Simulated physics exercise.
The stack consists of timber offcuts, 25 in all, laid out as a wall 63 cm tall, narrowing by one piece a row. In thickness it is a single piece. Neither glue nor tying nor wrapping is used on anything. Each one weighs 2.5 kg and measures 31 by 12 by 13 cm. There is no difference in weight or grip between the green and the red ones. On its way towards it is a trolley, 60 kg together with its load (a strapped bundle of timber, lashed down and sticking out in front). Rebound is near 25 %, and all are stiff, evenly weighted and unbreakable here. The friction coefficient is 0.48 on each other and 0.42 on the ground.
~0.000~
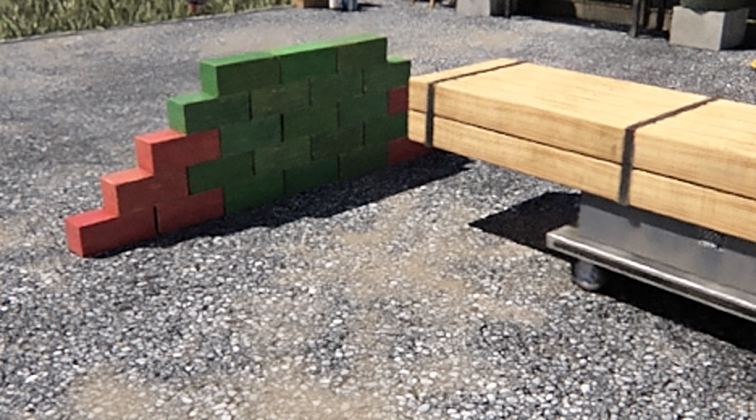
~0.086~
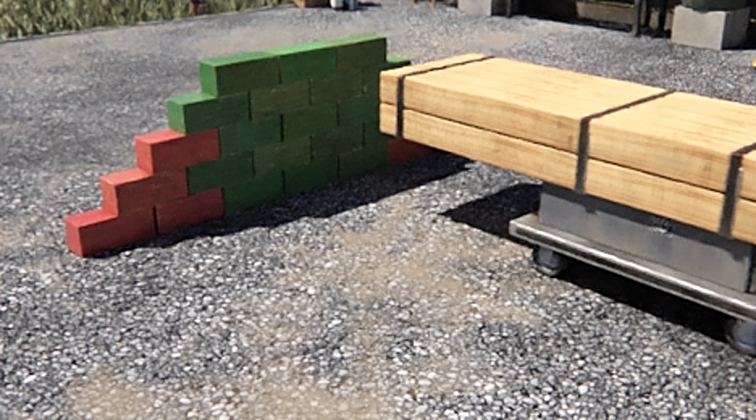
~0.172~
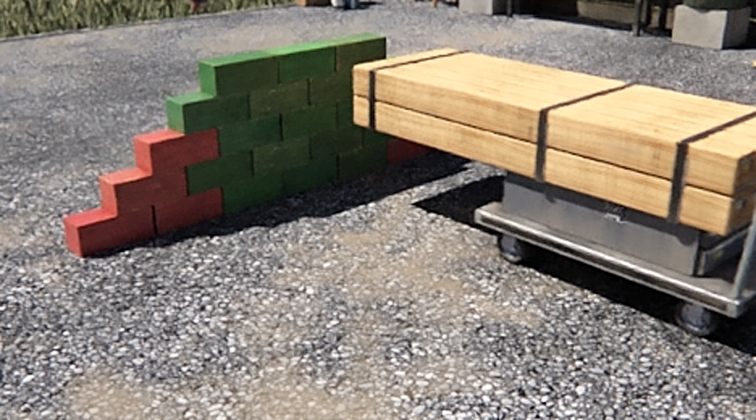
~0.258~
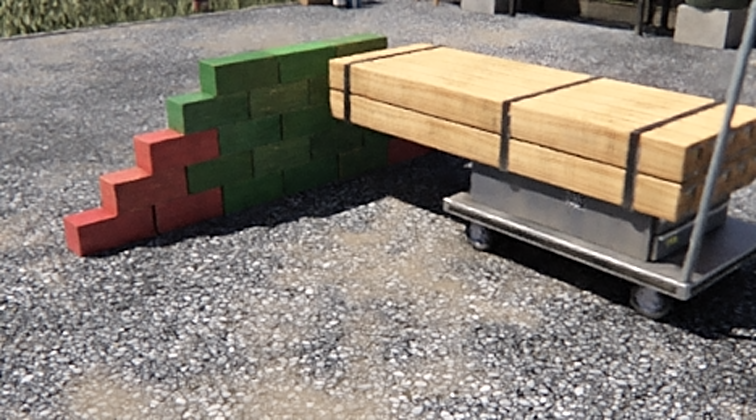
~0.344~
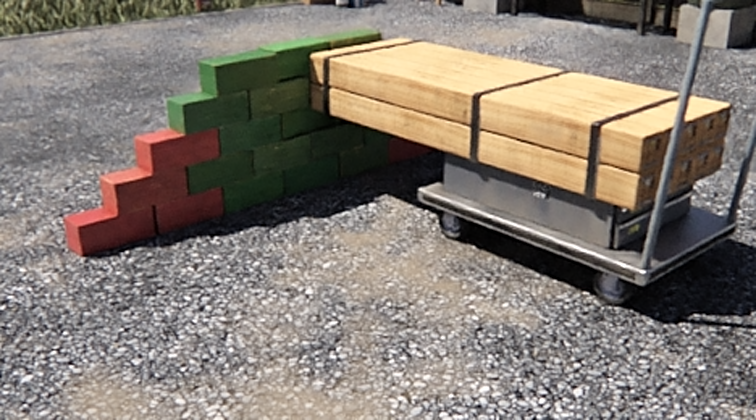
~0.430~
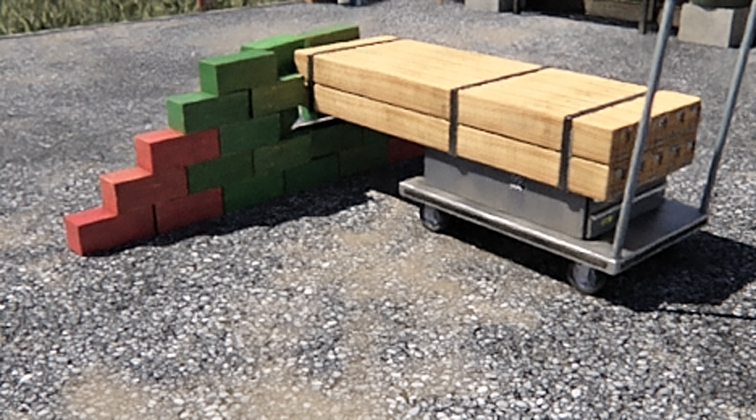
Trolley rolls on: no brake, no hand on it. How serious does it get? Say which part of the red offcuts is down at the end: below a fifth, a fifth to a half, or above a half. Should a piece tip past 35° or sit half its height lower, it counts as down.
Below a fifth.
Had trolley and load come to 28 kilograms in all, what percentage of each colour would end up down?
Result: Red 10, green 60 %.
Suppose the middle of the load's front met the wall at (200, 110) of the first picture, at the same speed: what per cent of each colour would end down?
For red it's 20 per cent, for green 40 per cent.
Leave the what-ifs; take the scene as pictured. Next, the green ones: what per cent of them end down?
Of the green ones, 60 in a hundred finish down.
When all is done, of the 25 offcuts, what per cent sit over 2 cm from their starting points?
Answer: 60 %.
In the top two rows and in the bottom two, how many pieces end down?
Top: 6; bottom: 2.
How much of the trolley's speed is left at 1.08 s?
I'd put it at roughly 0.7 m/s.
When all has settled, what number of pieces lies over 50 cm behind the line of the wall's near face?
I'd put it near 8.
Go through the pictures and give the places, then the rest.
In the first picture (each place is the centre of the face we see best; the camera moves round a little), load (419, 100) 57 cm short of the wall; top red offcut (187, 151); top green offcut (249, 76); all as stacked.
In the second picture, load (390, 93) 41 cm short of the wall; top red offcut (186, 151).
In the third picture, load (362, 86) 26 cm short of the wall; top red offcut (185, 151).
In the fourth picture, load (338, 79) 10 cm short of the wall; top red offcut (185, 151).
In the fifth picture, load (317, 73) 40 mm into the wall's line; top red offcut (186, 151); 8 have shifted.
In the sixth picture, load (302, 70) 14 cm into the wall's line; top red offcut (186, 150); top green offcut (248, 74) moved 11 mm; 13 have shifted.
By 0.64 s, load 39 cm past the wall's line, still rolling; 1 of the 8 red offcuts down (7 of 25 in all colours); top red offcut unmoved; top green offcut tilted 9°.
By 1.08 s, load 85 cm past the wall's line, still rolling; 1 of the 8 red offcuts down (10 of 25 in all colours); top red offcut unmoved; top green offcut on its side.
When it is over (2.1 s), load 1.14 m past the wall's line, still rolling; 1 of the 8 red offcuts down (11 of 25 in all colours); top red offcut unmoved; top green offcut on its side. That is 12 per cent. In pixels of the last frame, middles, top red offcut near (178, 147), top green offcut near (192, 167).
